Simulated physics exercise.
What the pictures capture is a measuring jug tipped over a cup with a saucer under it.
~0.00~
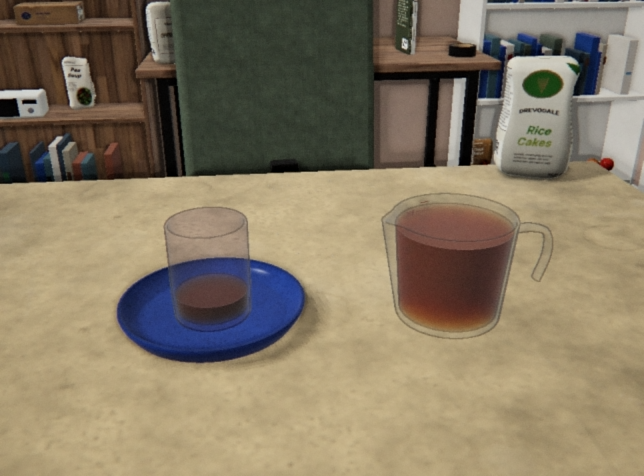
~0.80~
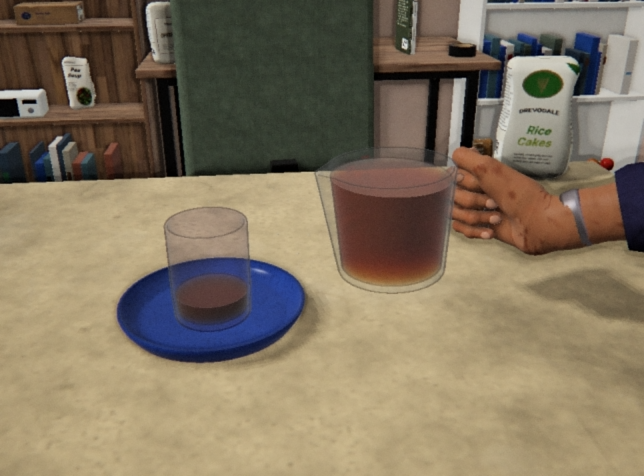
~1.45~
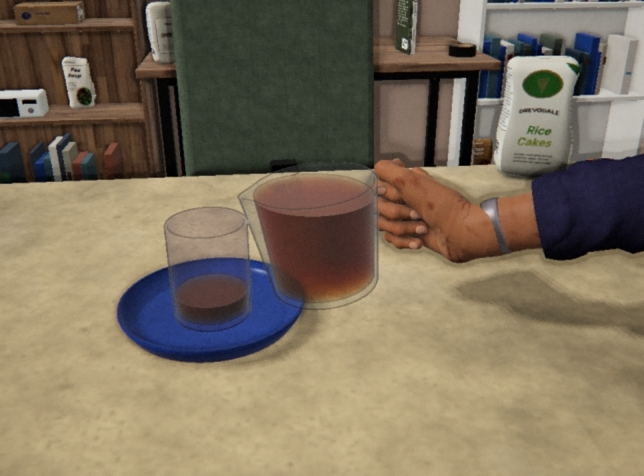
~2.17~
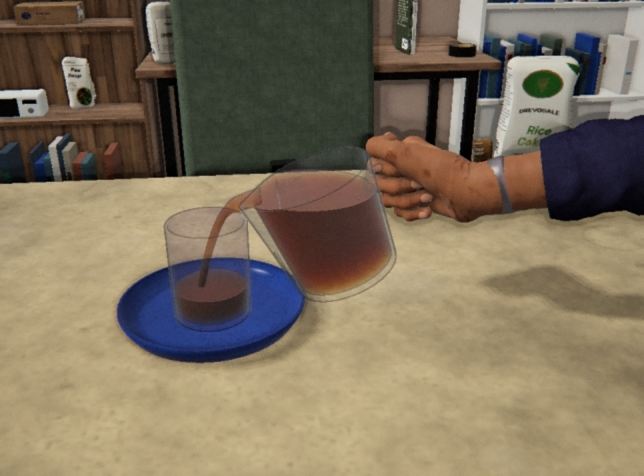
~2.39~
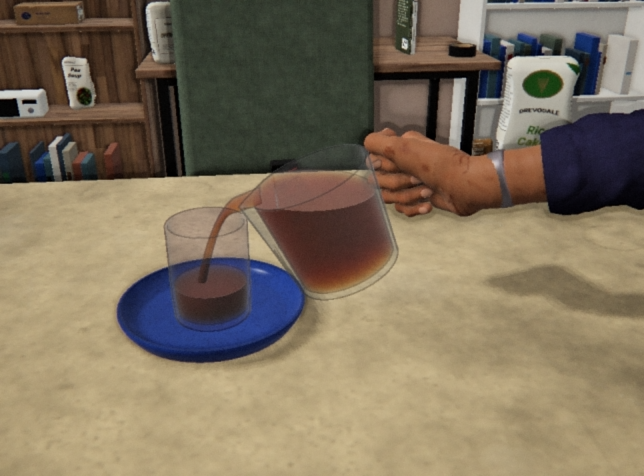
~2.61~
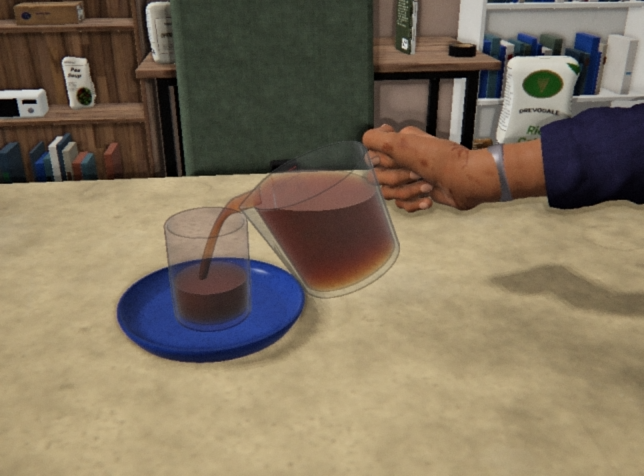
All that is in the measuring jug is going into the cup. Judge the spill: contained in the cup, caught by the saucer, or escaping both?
The cup spills beyond the saucer.
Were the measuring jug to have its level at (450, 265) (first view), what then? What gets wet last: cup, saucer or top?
Outcome: Overflow to saucer only.
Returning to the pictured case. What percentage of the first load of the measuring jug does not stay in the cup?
Roughly 60 in a hundred.
Around 7.1 s, the cup is full to the brim; the saucer is wet, with room to spare.
Around 10.6 s, the cup is full to the brim; the saucer is full and running over.
Around 13.6 s, the cup is full to the brim; the saucer is full and running over.
